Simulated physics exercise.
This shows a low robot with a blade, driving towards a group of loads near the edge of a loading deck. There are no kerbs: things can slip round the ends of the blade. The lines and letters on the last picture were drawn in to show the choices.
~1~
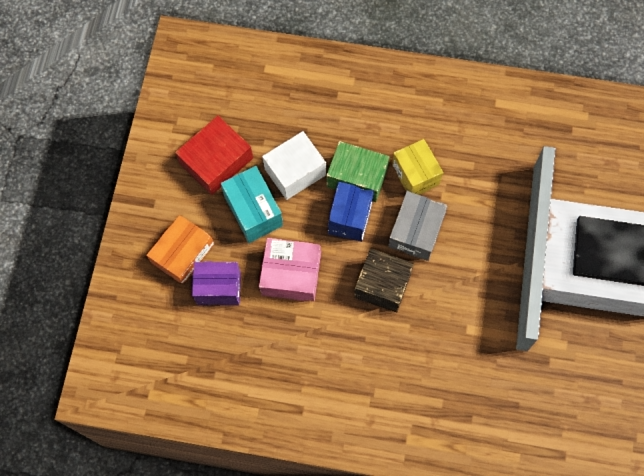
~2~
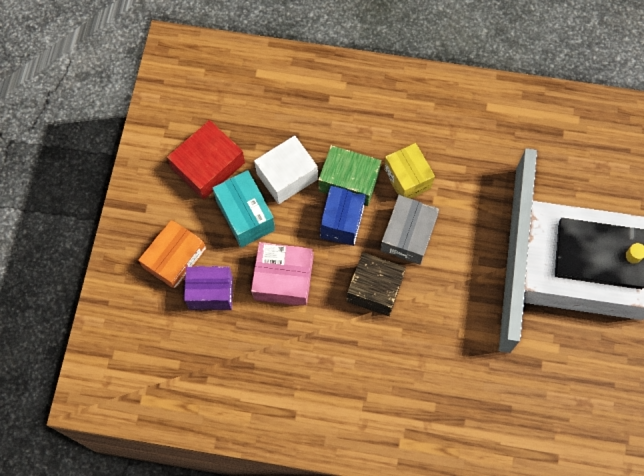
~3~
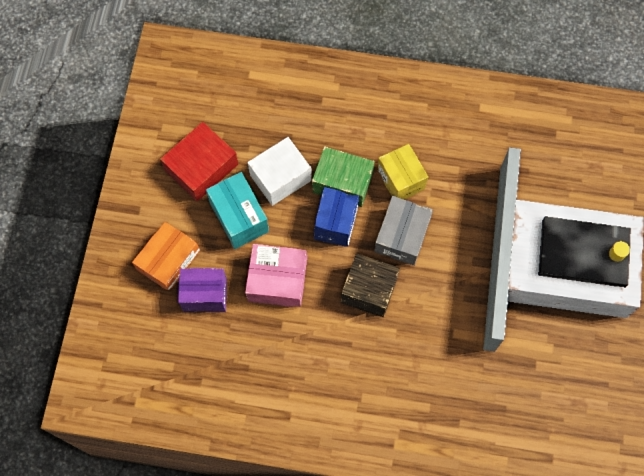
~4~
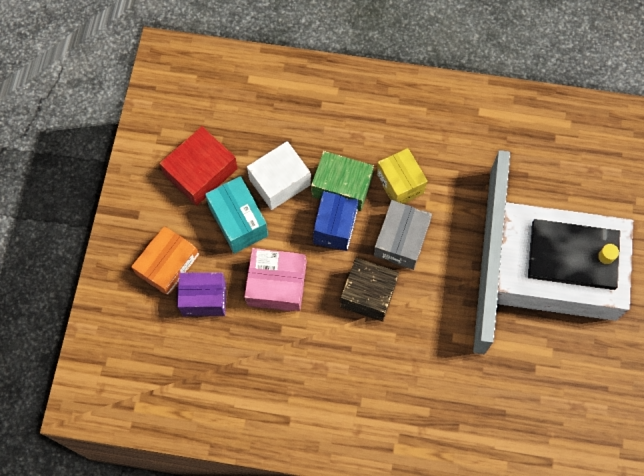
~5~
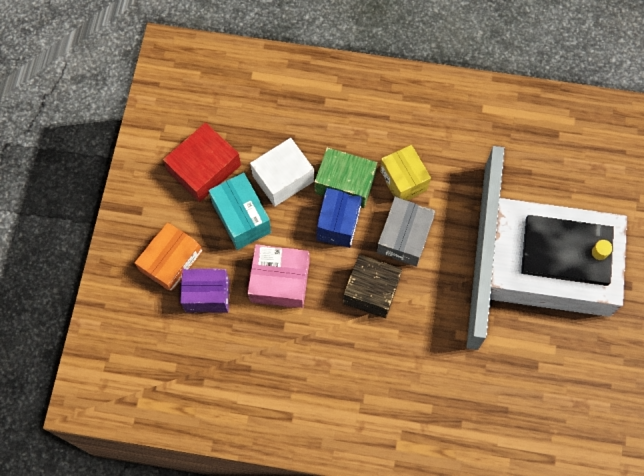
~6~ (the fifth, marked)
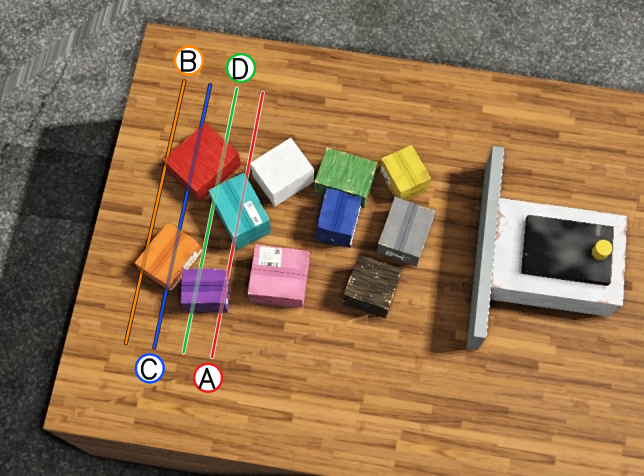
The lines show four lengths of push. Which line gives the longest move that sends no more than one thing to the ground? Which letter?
A.
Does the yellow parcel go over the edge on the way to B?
No.
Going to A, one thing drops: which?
The red crate.
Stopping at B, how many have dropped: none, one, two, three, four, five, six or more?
By then, six or more.
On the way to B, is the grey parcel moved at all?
Yes.
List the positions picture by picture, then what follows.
In the first frame, blue parcel (350, 212); grey parcel (418, 226); purple box (217, 284).
In the second frame, robot (595, 252); white crate (287, 170).
In the third frame, robot (578, 250); orange parcel (167, 257).
In the fourth frame, robot (568, 253); black crate (369, 290).
In the fifth frame, robot (561, 248); red crate (203, 162); green crate (346, 178); blue parcel (339, 219).
On the copy, A at (239, 218); B at (157, 206); C at (184, 210); D at (211, 214).
On A. First, robot (469, 235); yellow parcel (382, 169); green crate (338, 176).
Then, robot (380, 221); red crate (154, 155); orange parcel (152, 252).
Finally, robot (310, 210); red crate over the edge; orange parcel (99, 252); one fallen.
By contrast, B drops seven; C drops four; D drops three.
